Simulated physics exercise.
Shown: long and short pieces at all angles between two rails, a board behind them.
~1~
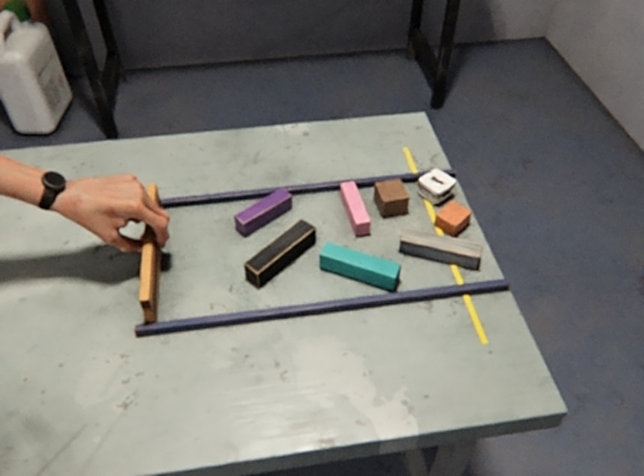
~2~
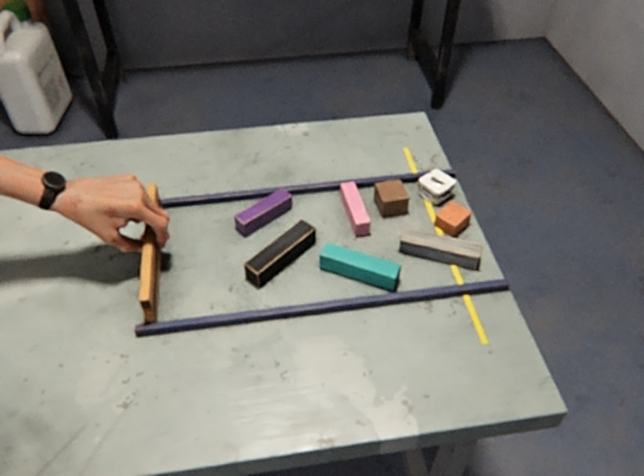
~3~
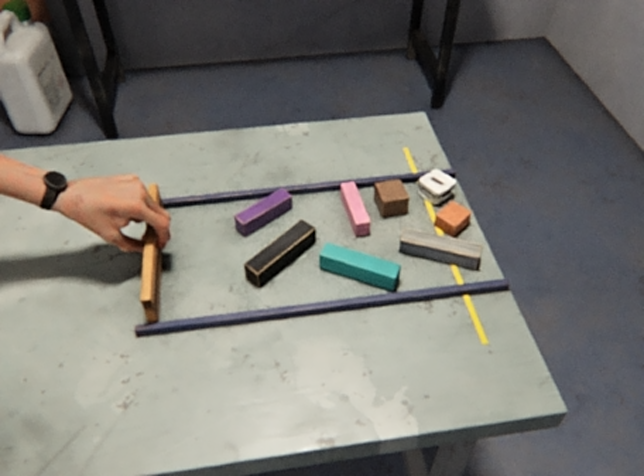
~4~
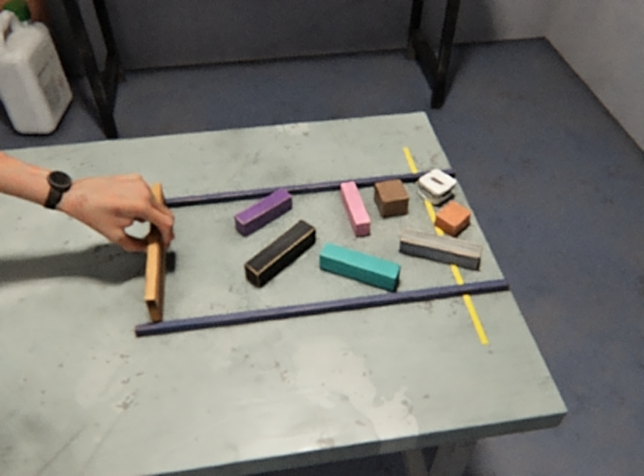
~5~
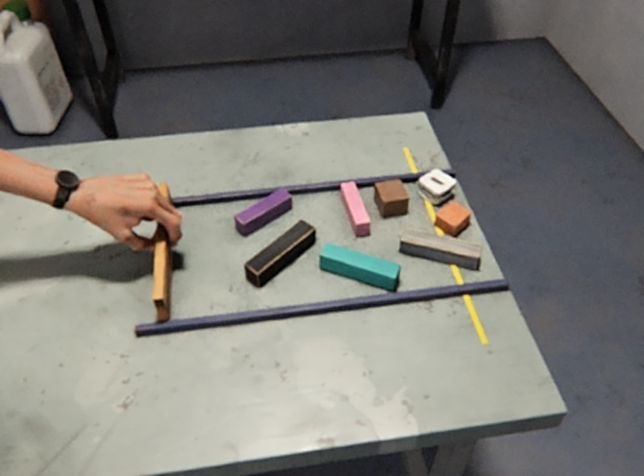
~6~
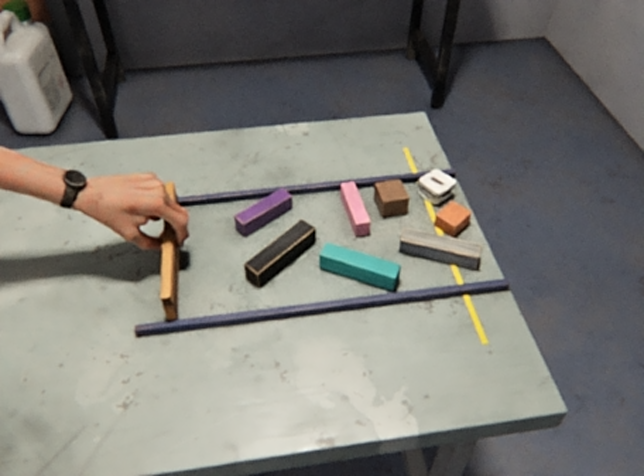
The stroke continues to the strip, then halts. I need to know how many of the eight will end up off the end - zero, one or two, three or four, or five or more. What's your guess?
I'd say five or more.
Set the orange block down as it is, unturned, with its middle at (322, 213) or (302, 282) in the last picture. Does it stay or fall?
First place: It does not drop; second place: It does not drop.
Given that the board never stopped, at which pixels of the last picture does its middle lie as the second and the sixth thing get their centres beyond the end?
At (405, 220) for the second, at (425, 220) for the sixth.
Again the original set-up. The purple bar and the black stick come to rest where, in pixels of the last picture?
(453, 191) and (465, 225).
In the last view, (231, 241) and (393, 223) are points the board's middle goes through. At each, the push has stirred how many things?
The first count is 0, and then it's 8.
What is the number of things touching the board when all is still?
In total, 2.
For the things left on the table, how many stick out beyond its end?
The figure is 2.
Soon after, none off yet; orange block at rest near (453, 219); white case at rest near (436, 188); grey stick at rest near (439, 248).
At rest, the number that fall off is five or more; fallen, turquoise stick, pink bar, brown block, grey stick, white case and orange block.
